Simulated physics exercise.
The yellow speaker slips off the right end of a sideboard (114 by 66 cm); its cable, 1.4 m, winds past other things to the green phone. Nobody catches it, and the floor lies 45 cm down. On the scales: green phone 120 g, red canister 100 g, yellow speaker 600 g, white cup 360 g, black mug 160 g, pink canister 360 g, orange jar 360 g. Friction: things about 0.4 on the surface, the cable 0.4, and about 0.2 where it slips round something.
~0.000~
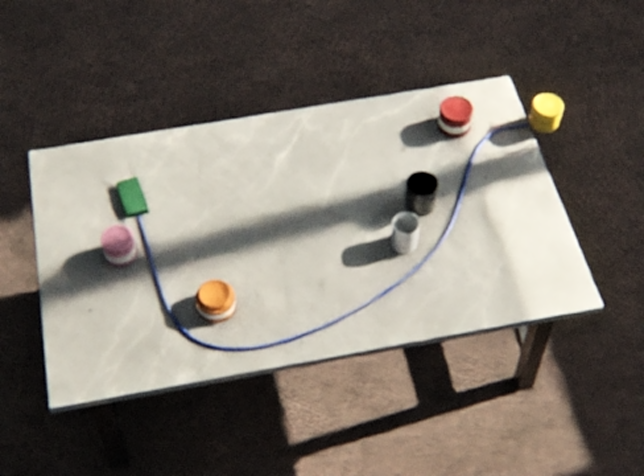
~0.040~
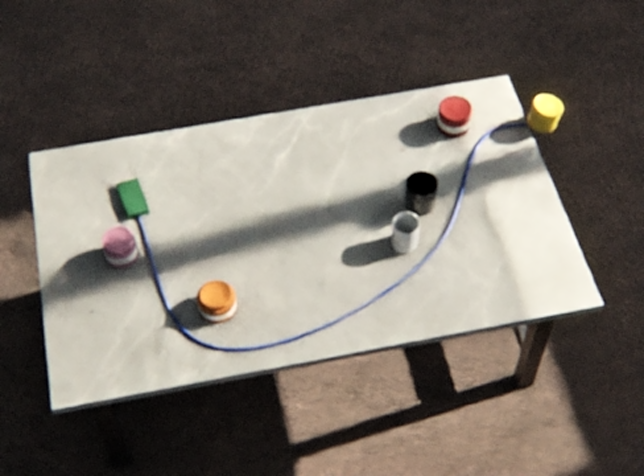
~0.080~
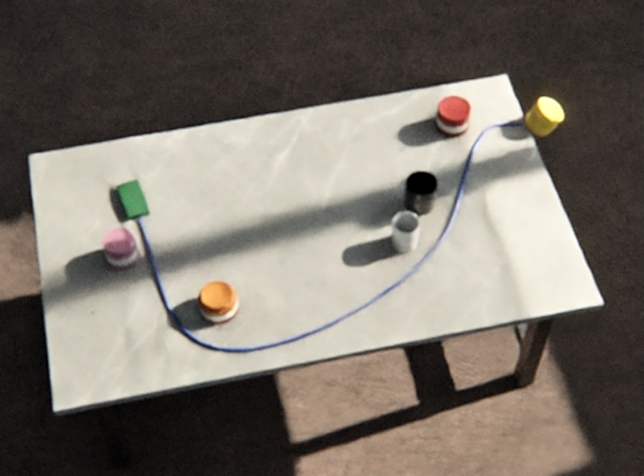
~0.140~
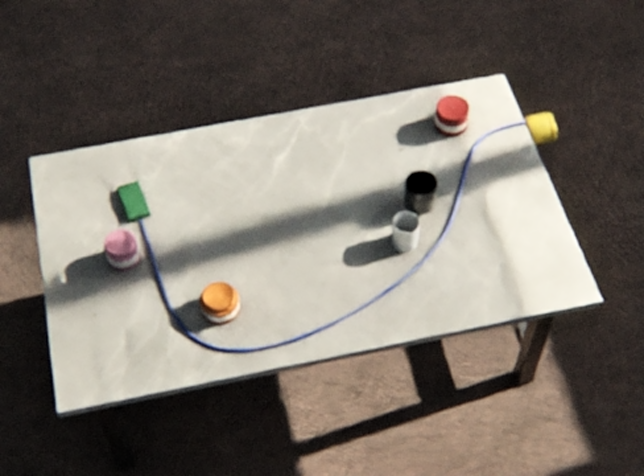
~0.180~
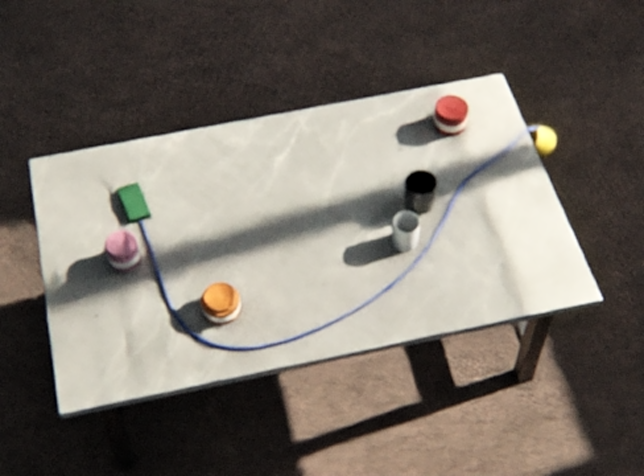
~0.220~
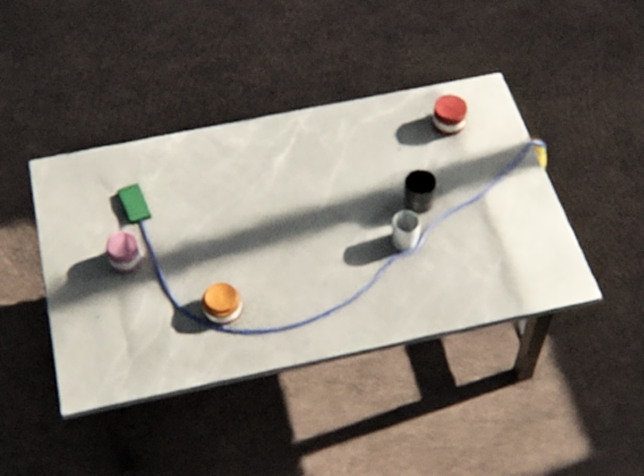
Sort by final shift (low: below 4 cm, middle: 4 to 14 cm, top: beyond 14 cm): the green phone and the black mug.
The green phone ends far away, the black mug stays in the low band.
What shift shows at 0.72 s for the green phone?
About: Green phone 35 cm.
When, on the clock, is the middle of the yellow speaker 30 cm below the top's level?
About: 0.32 s.
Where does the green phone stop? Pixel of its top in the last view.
At about (218, 312).
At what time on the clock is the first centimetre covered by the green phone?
Green phone 0.28 s.
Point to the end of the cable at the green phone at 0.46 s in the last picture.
Around (196, 286).
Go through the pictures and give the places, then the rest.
The first frame shows green phone (132, 195); black mug (422, 183); cable runs through (481, 143) (446, 234) (353, 312) (227, 349) (154, 269).
The second frame shows yellow speaker (547, 105); cable runs through (480, 142) (353, 312) (155, 270).
The third frame shows yellow speaker (544, 117); cable runs through (479, 141) (354, 312) (156, 271).
The fourth frame shows yellow speaker (541, 129); cable runs through (479, 141) (355, 311) (157, 272).
The fifth frame shows yellow speaker (537, 141); cable runs through (507, 149) (358, 308) (158, 273).
The sixth frame shows green phone (134, 201); black mug (421, 182); cable runs through (532, 143) (456, 210) (369, 285) (255, 332) (160, 274).
By 0.5 s, the cable's tail end at (196, 286); green phone 21 cm off its start, orange jar 8 cm off its start, yellow speaker over the edge.
By 0.7 s, the cable's tail end at (240, 325); green phone 35 cm off its start, orange jar 9 cm off its start, yellow speaker over the edge.
By 1.0 s, the cable's tail end at (241, 325); green phone 35 cm off its start at (218, 312), orange jar 9 cm off its start at (240, 263), yellow speaker over the edge.
By 1.2 s, the cable's tail end at (241, 325); green phone 35 cm off its start, orange jar 9 cm off its start, yellow speaker over the edge.
By 2.4 s, the cable's tail end at (241, 325); green phone 35 cm off its start at (218, 312), black mug 0 cm off its start at (421, 182), orange jar 9 cm off its start at (240, 263), yellow speaker over the edge.
